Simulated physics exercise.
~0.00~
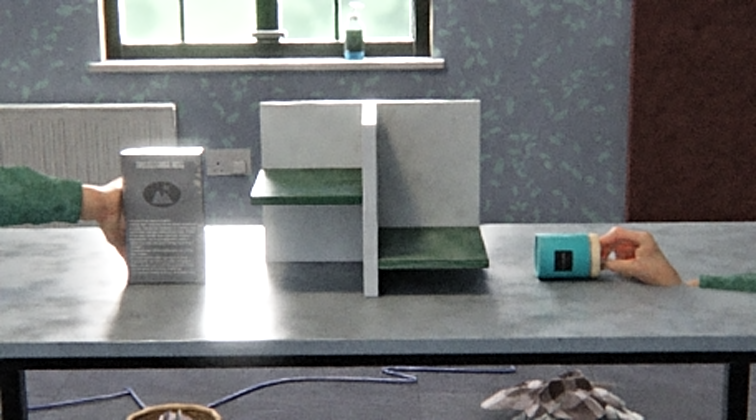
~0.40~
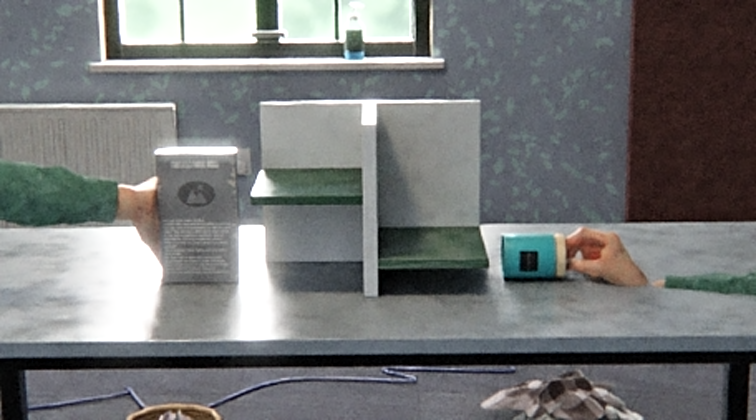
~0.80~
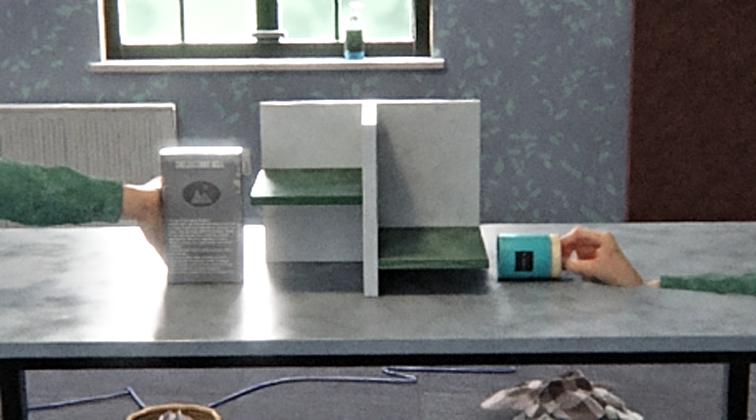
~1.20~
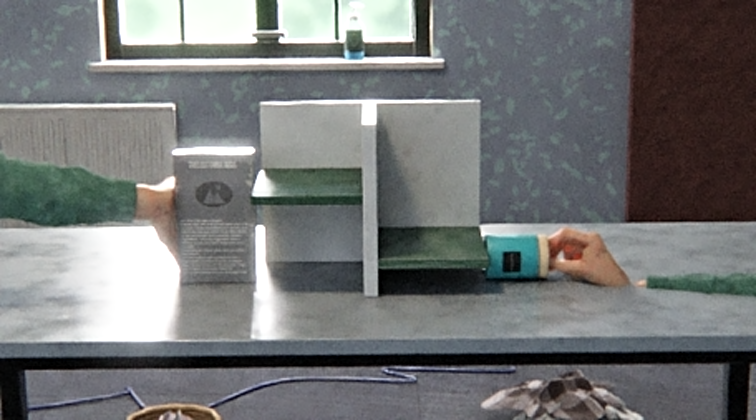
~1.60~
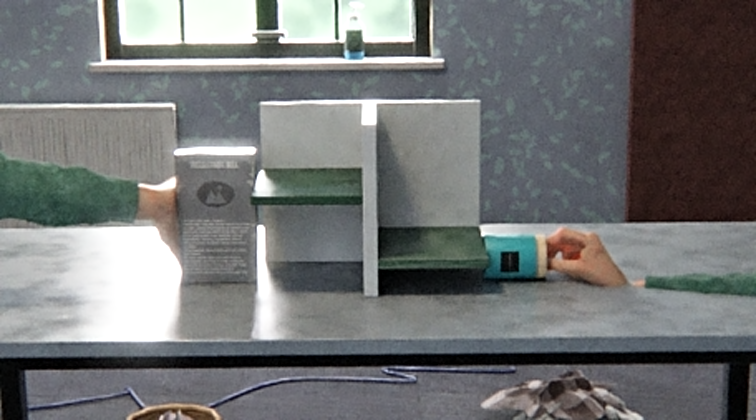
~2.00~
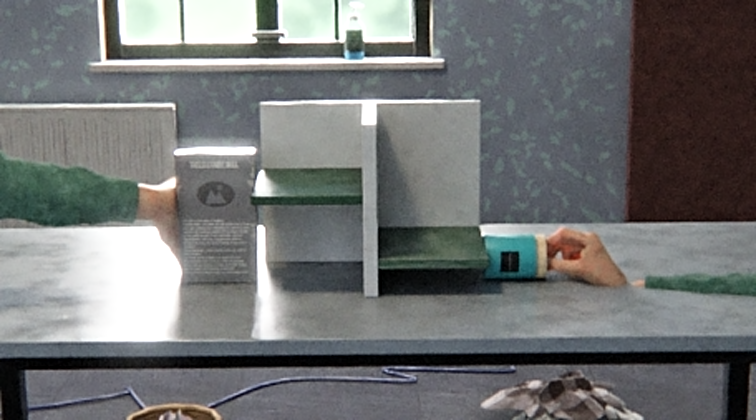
A grey packet held upright by a hand on the left and a turquoise jar held on its side by a hand on the right move toward a two-sided shelf on a grey table, seen from the front beneath a window. The pale shelf has a green board on each side of its divider, the left one higher. The packet slides right while the jar slides left, both along the tabletop. They inch closer until each meets the edge of its green board. There both catch and stay, still held, outside the openings.
